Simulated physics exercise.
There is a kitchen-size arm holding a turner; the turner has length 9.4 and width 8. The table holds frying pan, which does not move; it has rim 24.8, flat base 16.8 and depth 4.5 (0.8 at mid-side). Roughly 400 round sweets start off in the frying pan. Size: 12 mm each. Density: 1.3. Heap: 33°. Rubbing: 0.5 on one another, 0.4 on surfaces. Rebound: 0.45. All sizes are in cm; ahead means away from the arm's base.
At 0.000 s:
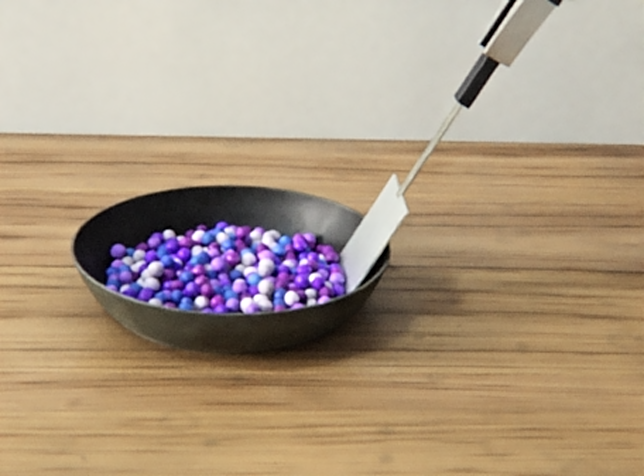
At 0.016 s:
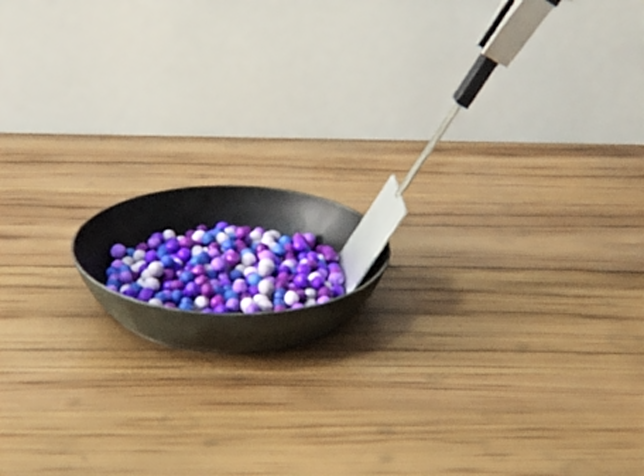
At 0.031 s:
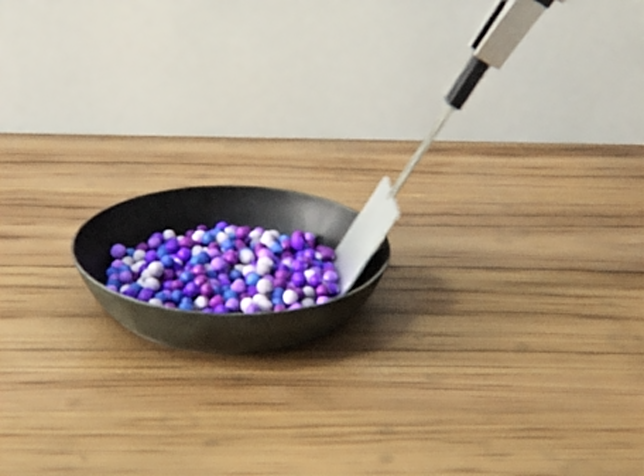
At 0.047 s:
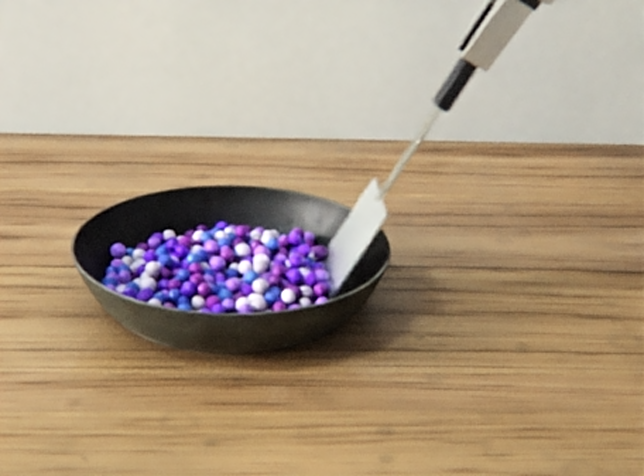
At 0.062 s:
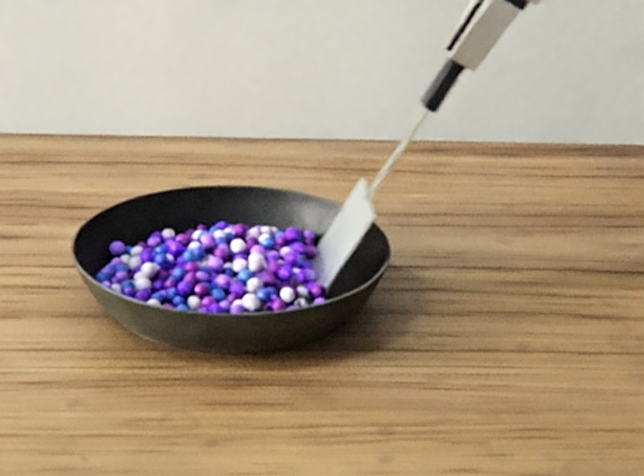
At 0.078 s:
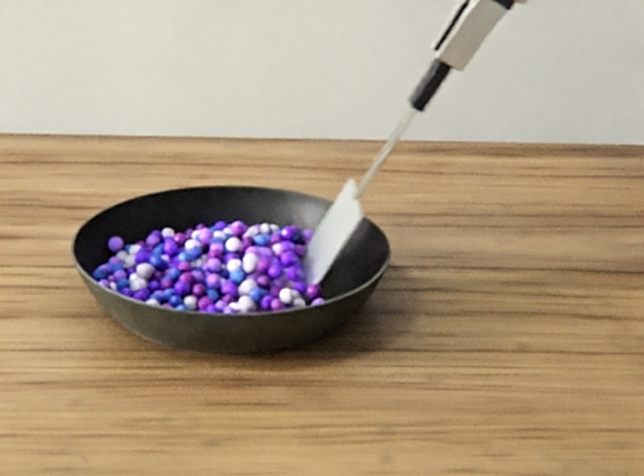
White turner on a robotic arm pushing purple, blue and white balls slightly leftward in a dark pan on a wooden table.
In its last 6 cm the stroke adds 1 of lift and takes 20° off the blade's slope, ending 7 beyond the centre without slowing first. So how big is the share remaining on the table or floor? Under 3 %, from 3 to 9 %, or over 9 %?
Under 3 %.
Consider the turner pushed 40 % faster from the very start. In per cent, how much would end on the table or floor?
Then roughly 5 percent.
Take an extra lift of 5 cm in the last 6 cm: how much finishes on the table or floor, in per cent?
Close to 5 in a hundred.
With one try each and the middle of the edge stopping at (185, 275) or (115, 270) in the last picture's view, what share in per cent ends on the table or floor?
I'd say some 0 per cent, then some 15 per cent.
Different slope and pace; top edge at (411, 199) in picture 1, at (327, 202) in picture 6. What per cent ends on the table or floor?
Around 10 per cent finishes on the table or floor.
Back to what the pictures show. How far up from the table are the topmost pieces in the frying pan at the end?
Roughly 6.0 cm.
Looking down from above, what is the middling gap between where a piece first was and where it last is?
Some 4 centimetres.
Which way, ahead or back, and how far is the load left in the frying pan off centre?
Ahead, by about 4.5 cm.
After 0.15 s, sloping 61°, highest piece 5 above the table; 403 in the frying pan.
After 0.22 s, sloping 52°, highest piece 5 above the table; 403 in the frying pan.
After 0.46 s, sloping 41°, highest piece 6 above the table; 400 in the frying pan, 2 on the table or floor, 1 on the blade or in flight.
After 1.51 s, sloping 41°, highest piece 5 above the table; 400 in the frying pan, 3 on the table or floor.
In the end, 400 in the frying pan, 3 on the table or floor. That is 1 % on the table or floor.
